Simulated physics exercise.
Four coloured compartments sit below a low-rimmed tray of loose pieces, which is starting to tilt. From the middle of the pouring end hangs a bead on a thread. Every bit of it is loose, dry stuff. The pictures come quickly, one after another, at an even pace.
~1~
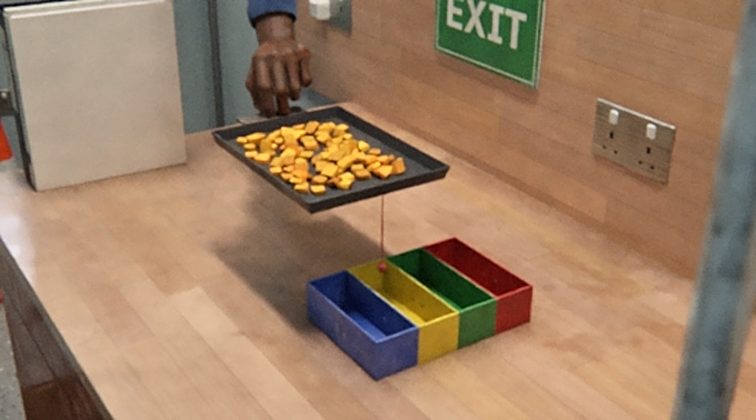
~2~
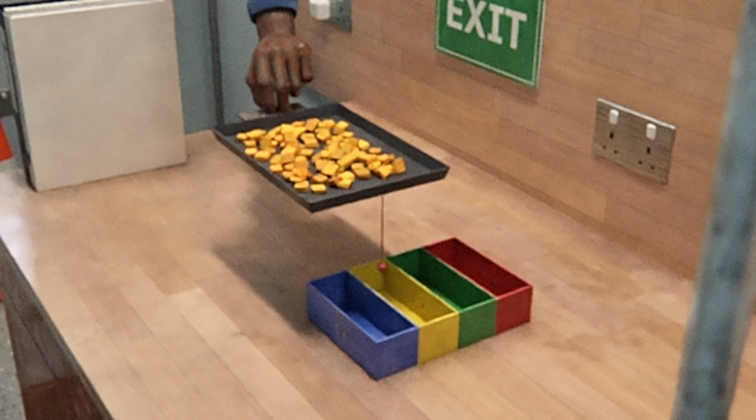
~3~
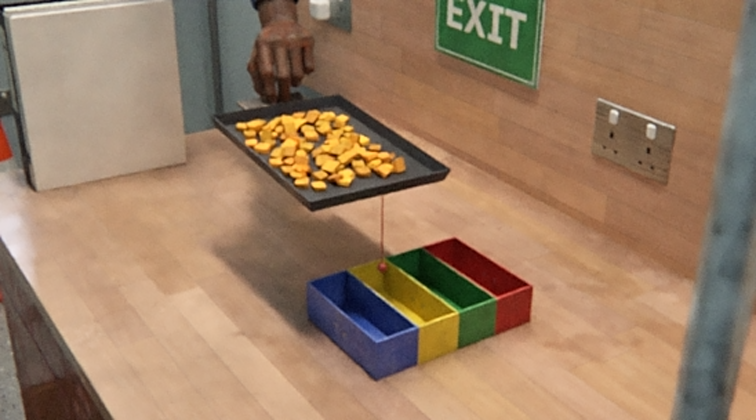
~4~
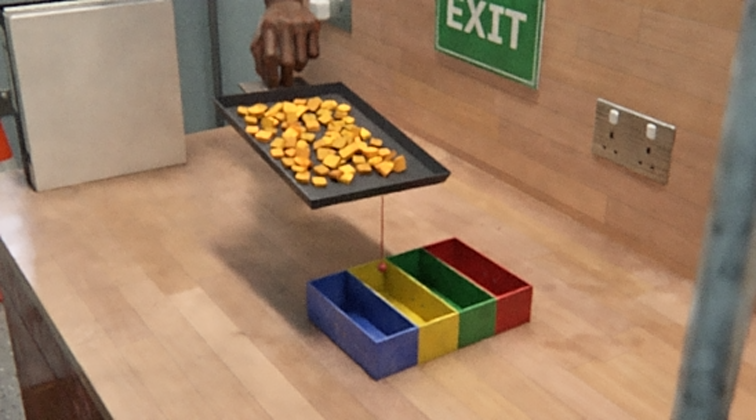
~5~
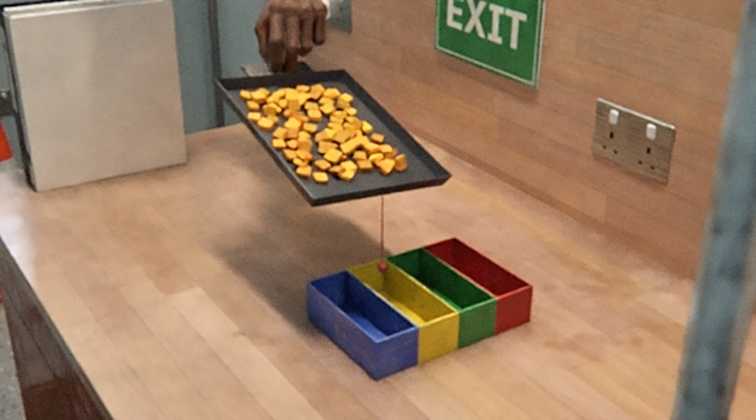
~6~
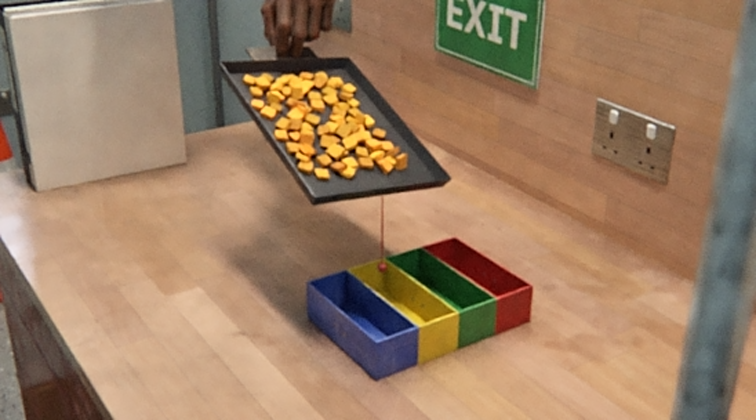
A dark, low-rimmed tray of small orange-yellow crackers, gripped at its far end by a hand, is level at first, then tilts gradually as the hand raises that end. Below it, blue, yellow, green and red compartments sit left to right on a wooden counter, a reddish bead hanging above them on a thread. The steady, raised view includes a green EXIT sign and wall sockets behind.
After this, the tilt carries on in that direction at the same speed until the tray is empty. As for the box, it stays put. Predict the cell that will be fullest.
I would say the green cell.
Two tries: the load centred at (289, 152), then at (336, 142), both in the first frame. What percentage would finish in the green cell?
First case around 50 %, second case around 40 %.
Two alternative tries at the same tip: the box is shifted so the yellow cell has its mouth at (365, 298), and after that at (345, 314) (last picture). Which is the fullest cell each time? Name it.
The first try: That red cell. The second: That red cell.
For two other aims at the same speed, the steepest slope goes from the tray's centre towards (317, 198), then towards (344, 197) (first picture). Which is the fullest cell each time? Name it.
The cell in blue, then that blue cell.
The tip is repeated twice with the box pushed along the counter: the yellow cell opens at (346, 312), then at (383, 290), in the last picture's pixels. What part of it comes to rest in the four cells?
First some 50, then 100 per cent.
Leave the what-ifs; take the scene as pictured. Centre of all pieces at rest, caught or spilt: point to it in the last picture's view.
The centre comes to rest close to (443, 308).
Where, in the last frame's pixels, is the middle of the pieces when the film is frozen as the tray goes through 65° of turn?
At about (409, 169).
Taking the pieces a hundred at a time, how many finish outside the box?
Roughly 0 per cent.
Soon after the last picture, tray tipped steeply; nearly all on the tray; a small part falling or outside the box.
A little later, tray tipped past a quarter turn; a small part on the tray; about half in the green cell; about a quarter in the red cell; a small part in the yellow cell; a stray few in the blue cell; a small part falling or outside the box.
Later still, tray tipped past a quarter turn; about half in the green cell; about a quarter in the red cell; about a quarter in the yellow cell; a stray few in the blue cell; a stray few falling or outside the box.
At rest, tray tipped past a quarter turn; about half in the green cell; about a quarter in the red cell; about a quarter in the yellow cell; a stray few in the blue cell; a stray few outside the box.
